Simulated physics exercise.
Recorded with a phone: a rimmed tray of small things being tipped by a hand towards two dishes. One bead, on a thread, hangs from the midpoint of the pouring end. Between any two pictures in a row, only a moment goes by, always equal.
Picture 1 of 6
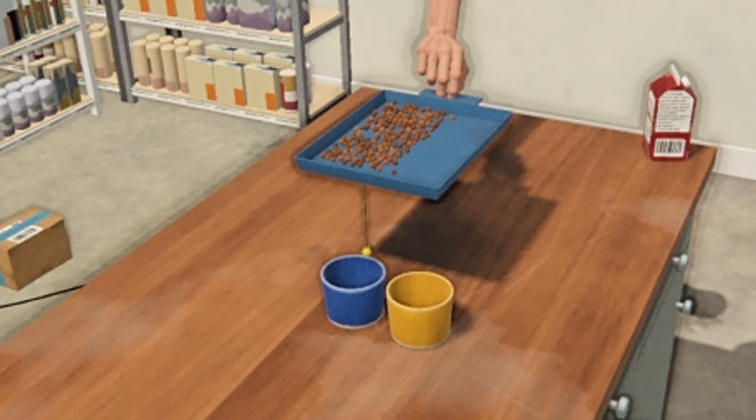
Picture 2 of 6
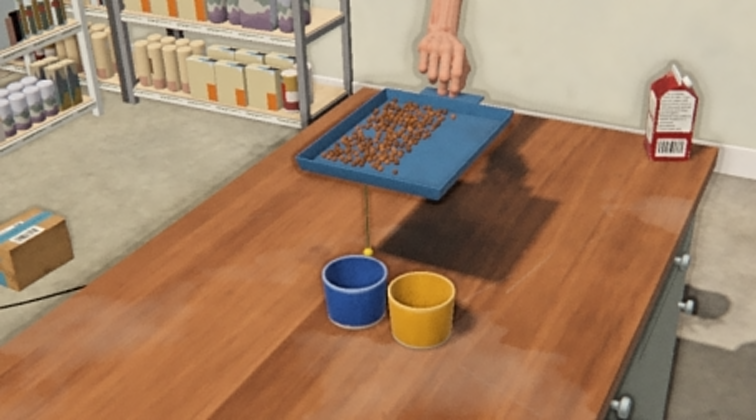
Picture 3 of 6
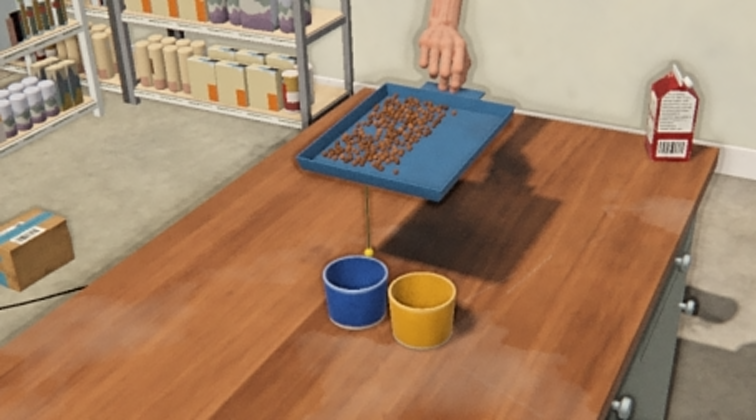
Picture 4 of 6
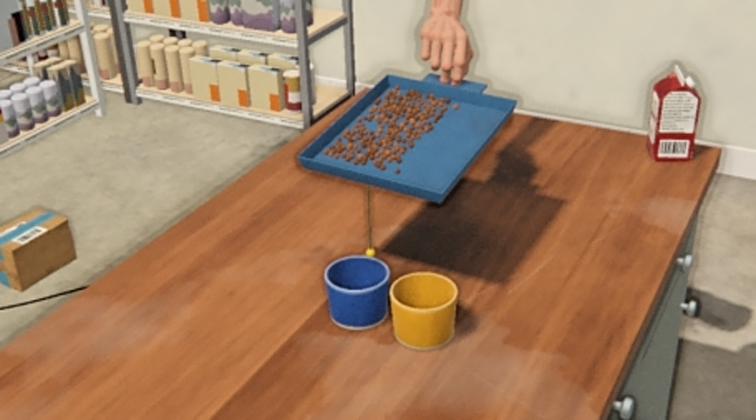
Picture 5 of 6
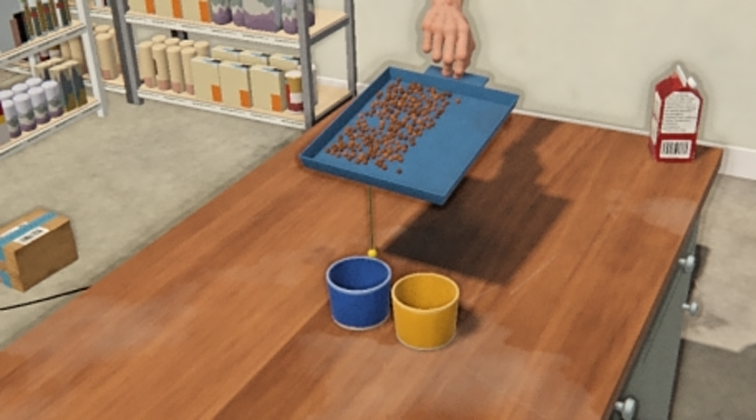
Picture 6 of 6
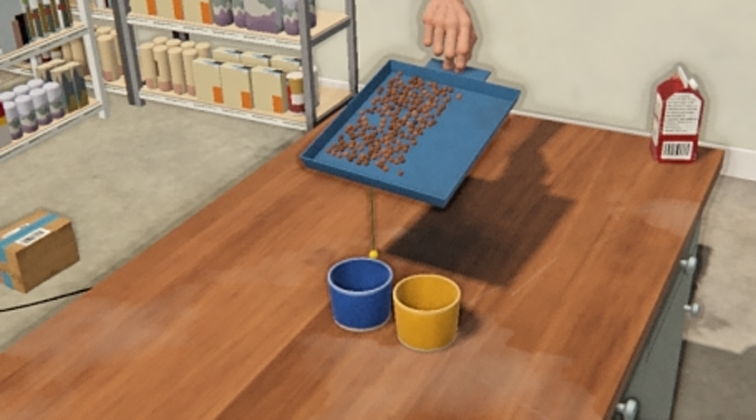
On a wooden table, a hand slowly tilts a blue tray of brown balls near two dishes.
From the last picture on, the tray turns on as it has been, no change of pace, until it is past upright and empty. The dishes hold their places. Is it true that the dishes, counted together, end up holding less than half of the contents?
Turns out most of it gets caught in the end.
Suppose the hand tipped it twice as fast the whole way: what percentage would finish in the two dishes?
Something like 70 in a hundred.
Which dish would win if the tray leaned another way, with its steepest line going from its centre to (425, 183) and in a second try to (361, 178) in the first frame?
Try 1: Right-side dish. Try 2: Left-side dish.
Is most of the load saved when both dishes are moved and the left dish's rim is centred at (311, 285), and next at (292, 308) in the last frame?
With the first shift the pair saves less than a half; with the second, less than a half.
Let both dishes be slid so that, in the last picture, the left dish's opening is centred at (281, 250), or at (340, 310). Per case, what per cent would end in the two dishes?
It would be roughly 0 per cent, followed by roughly 0 per cent.
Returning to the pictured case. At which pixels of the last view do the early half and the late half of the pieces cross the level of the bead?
Starting near (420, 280), moving on to near (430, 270).
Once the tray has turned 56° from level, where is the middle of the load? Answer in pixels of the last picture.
I'd mark it close to (408, 186).
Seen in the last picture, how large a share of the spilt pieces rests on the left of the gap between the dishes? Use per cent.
Near 30 %.
Soon, tray tipped steeply; nearly all on the tray; a small part in the right dish; a stray few outside both; a stray few in the air.
A while on, tray tipped right over; about a quarter on the tray; about a third in the right dish; a small part in the left dish; a small part outside both; about a quarter in the air.
Towards the end, tray tipped past a quarter turn; most in the right dish; a small part in the left dish; a small part outside both.
Finally, tray tipped past a quarter turn; most in the right dish; a small part in the left dish; a small part outside both.
